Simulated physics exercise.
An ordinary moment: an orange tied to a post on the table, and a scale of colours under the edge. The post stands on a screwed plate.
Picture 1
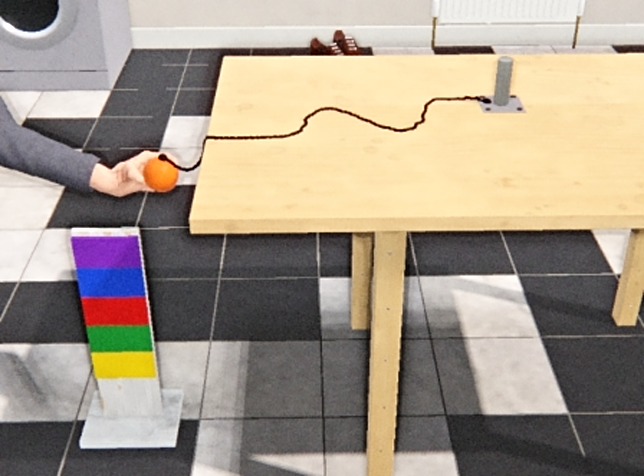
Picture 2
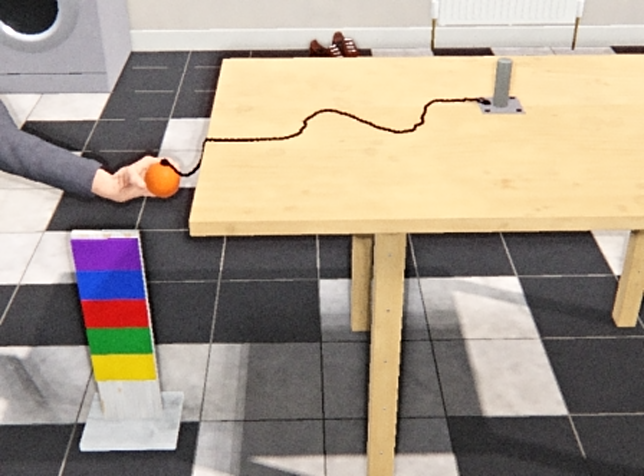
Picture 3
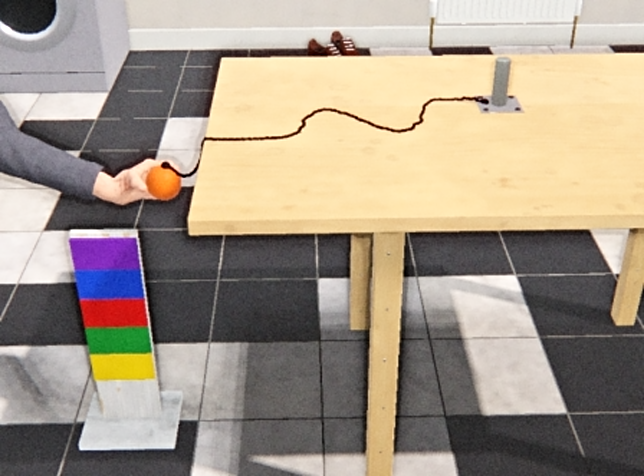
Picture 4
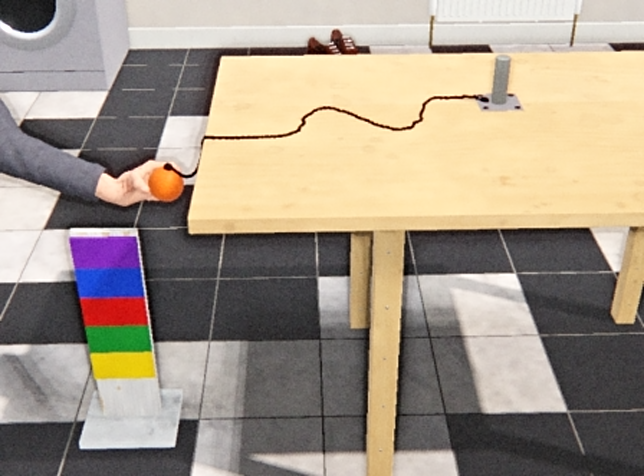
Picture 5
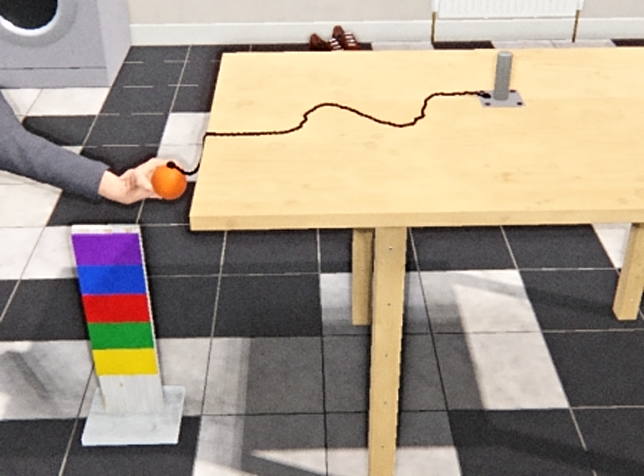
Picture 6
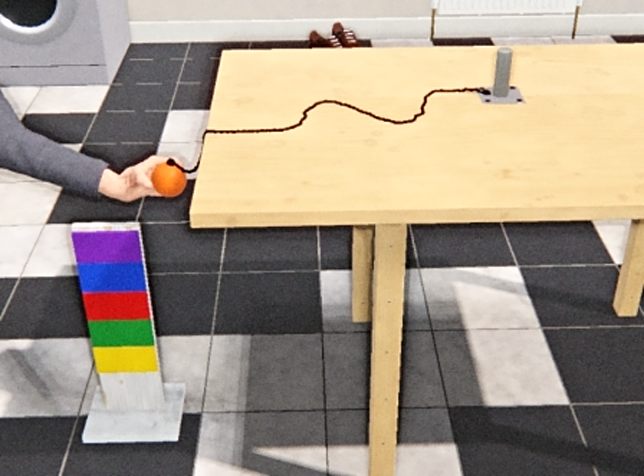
A hand holds an orange ball on a dark cord beside the table, barely moving.
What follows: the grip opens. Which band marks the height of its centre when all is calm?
Its centre hangs level with the red band.
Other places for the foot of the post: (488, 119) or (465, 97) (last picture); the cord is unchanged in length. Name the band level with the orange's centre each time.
One after the other, green; green.
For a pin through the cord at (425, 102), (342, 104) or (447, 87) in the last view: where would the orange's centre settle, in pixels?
The places are (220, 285), (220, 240) and (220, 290).
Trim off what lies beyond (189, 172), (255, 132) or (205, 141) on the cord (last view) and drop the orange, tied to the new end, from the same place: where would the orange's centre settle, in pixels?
Try by try, around (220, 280), (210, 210) and (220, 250).
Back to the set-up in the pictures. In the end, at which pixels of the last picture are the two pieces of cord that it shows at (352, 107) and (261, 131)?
The first at (277, 117), the second at (211, 188).
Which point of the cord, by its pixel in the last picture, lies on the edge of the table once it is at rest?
At (304, 114), roughly.
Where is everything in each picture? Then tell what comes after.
In the first picture, orange (161, 174); purple (106, 254); blue (111, 283); red (115, 312); green (120, 340); yellow (124, 366).
In the second picture, orange (162, 179); cord through (457, 100) (421, 124) (357, 118) (304, 127) (228, 140).
In the third picture, orange (164, 182).
In the fourth picture, orange (166, 184); cord through (456, 98) (419, 121) (355, 116) (303, 125) (227, 138).
In the fifth picture, orange (169, 182).
In the sixth picture, orange (169, 179); cord through (457, 91) (421, 115) (357, 109) (304, 119) (228, 132).
A little later, orange near (185, 296); level with red.
Next, orange near (246, 291); level with red.
Later still, orange near (210, 303); level with red.
When it is over, orange near (222, 302); level with red. Its middle rests at the red band.
